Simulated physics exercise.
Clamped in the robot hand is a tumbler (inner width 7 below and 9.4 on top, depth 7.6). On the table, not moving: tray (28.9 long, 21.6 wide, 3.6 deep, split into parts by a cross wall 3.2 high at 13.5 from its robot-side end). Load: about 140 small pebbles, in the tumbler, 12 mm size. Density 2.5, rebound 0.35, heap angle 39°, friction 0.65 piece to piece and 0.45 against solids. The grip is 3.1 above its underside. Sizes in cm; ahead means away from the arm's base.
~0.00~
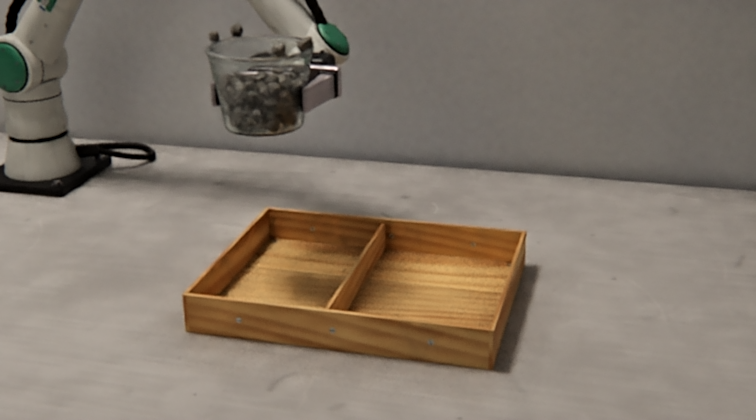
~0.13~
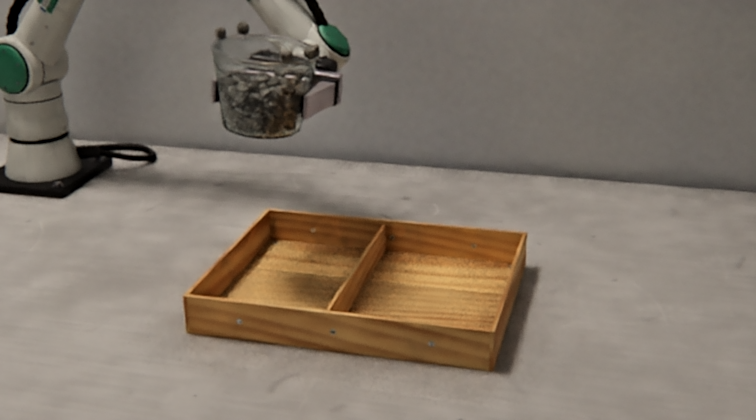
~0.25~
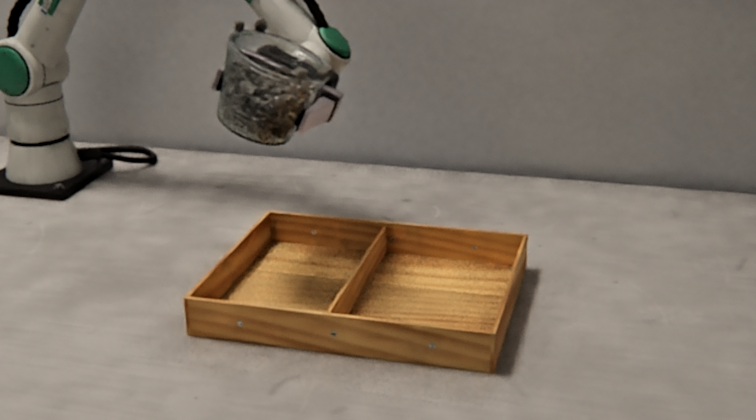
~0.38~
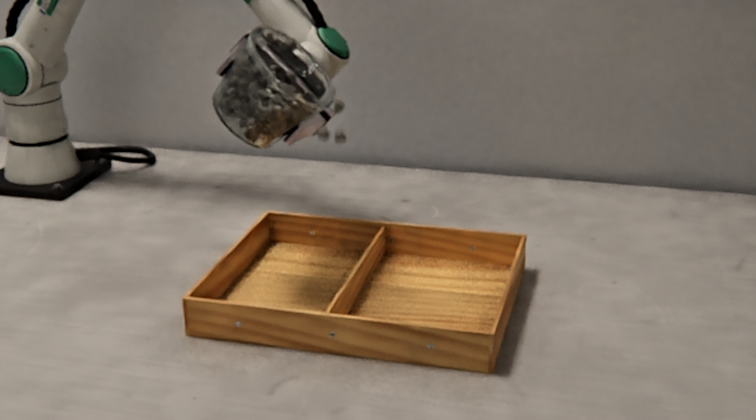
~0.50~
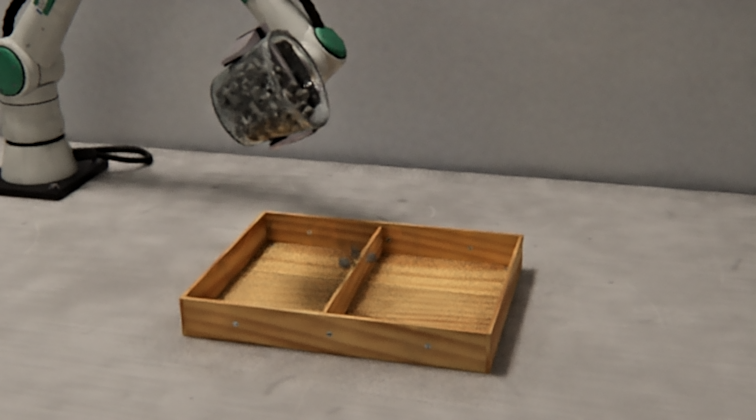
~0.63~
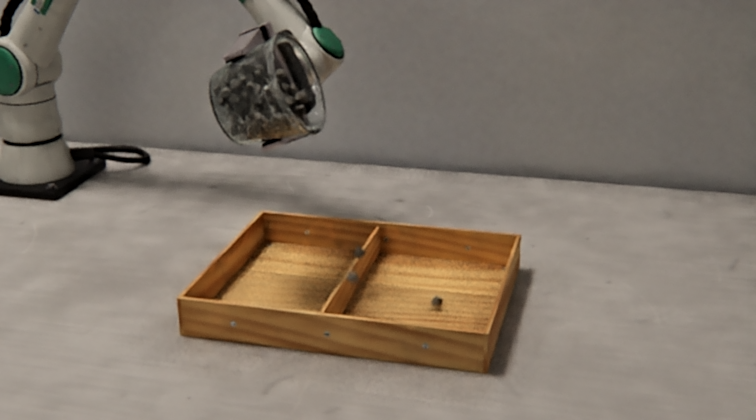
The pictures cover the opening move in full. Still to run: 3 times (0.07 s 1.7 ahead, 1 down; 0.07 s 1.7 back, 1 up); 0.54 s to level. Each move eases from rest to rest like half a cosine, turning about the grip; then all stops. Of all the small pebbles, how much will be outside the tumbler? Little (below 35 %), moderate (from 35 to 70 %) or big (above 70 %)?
Outside the tumbler the share is little, below 35 %.
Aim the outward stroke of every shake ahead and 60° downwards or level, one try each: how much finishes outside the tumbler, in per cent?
About 5 and 40 per cent.
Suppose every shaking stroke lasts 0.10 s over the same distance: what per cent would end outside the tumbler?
It would be near 5 per cent.
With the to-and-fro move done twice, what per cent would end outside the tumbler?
In that case some 10 per cent.
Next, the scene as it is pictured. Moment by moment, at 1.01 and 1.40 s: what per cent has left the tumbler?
About 5, 10.
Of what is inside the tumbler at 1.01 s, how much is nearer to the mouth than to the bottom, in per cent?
Roughly 50 per cent.
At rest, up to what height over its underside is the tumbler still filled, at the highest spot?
About 7.5 cm.
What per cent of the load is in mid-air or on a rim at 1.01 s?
About 1 per cent.
By 1.01 s, tilted 68° forward, highest piece 22 above the table; 133 in the tumbler, 5 in the far-side part, 1 in flight or on a rim.
By 1.40 s, tilted 19° forward, highest piece 25 above the table; 128 in the tumbler, 10 in the far-side part, 1 in the robot-side part.
By 1.79 s, level, highest piece 25 above the table; 128 in the tumbler, 10 in the far-side part, 1 in the robot-side part.
By 2.84 s, level, highest piece 25 above the table; 128 in the tumbler, 10 in the far-side part, 1 in the robot-side part.
Final count, 128 in the tumbler, 10 in the far-side part, 1 in the robot-side part. That is 8 % outside the tumbler.
